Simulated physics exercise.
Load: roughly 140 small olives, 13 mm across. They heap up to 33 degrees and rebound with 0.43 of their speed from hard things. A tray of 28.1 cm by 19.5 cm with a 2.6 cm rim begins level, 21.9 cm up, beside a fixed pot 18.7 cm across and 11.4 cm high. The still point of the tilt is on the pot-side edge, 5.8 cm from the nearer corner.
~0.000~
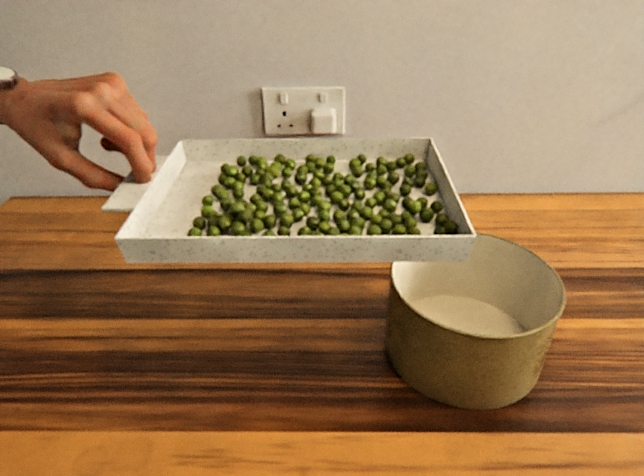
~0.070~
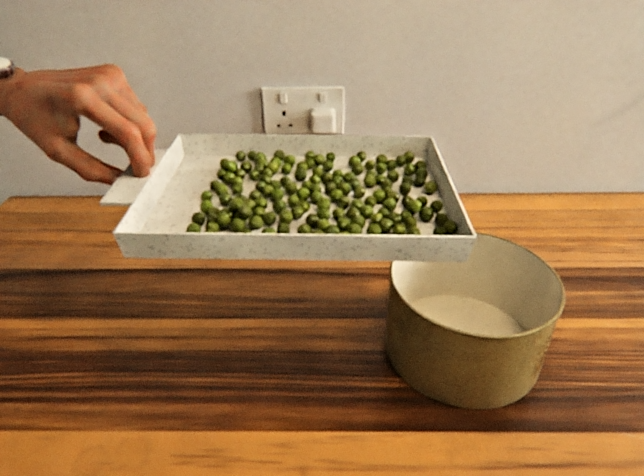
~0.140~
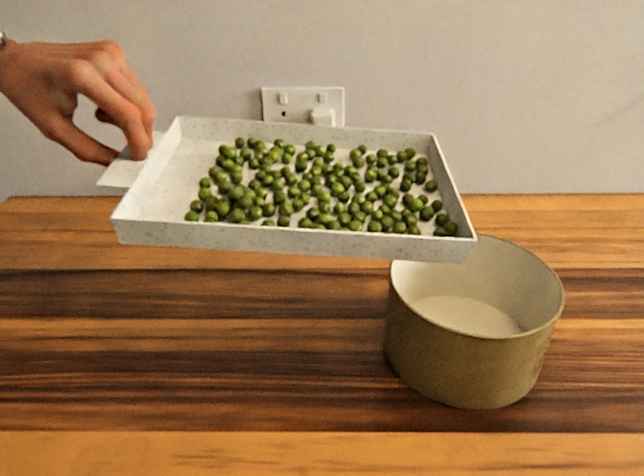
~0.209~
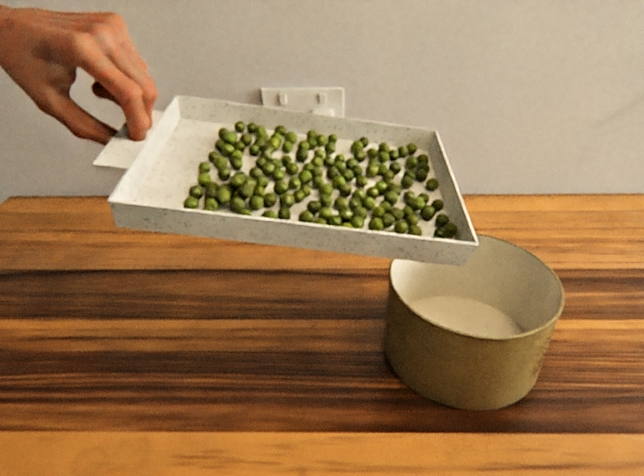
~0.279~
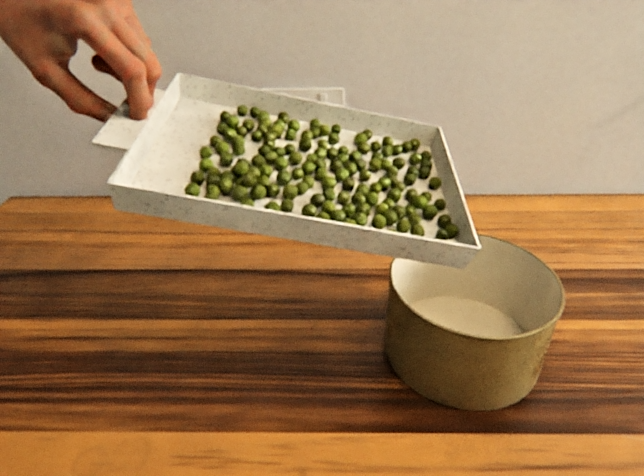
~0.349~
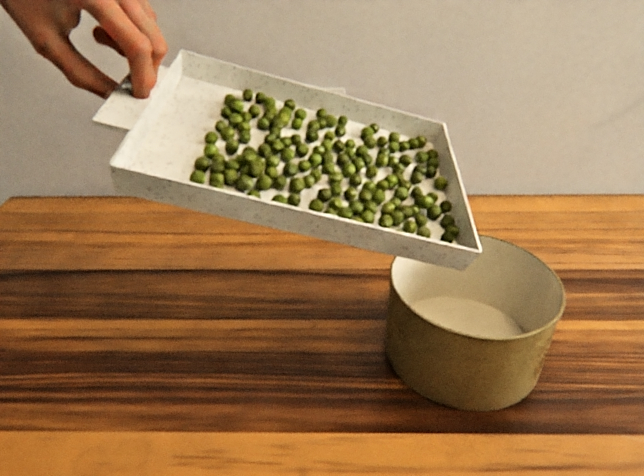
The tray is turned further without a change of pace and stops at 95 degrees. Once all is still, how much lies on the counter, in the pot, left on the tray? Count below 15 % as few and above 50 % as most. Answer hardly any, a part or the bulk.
Counter the bulk, pot a part, tray hardly any.
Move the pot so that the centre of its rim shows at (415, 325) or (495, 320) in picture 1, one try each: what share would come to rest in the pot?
About 45 and 85 per cent.
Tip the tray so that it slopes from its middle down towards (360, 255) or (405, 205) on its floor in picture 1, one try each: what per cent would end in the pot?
About 0 and 80 per cent.
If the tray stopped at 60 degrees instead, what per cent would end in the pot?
It would be near 0 per cent.
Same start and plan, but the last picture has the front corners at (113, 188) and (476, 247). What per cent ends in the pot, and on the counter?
Pot 10, counter 90.
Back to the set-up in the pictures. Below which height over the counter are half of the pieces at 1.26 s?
Roughly 30 cm.
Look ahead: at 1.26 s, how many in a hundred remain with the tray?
About 100 per cent.
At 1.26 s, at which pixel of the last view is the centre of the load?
Around (451, 160).
Then, at 0.90 s, tilt 55 degrees; the tray holds 100 %, the pot 0 %.
After 1.26 s, tilt 79 degrees; the tray holds 100 %, the pot 0 %.
After 1.71 s, tilt 95 degrees; the tray holds 55 %, the pot 0 %.
At rest (2.8 s), counter 75 %, pot 25 %, tray 0 %.
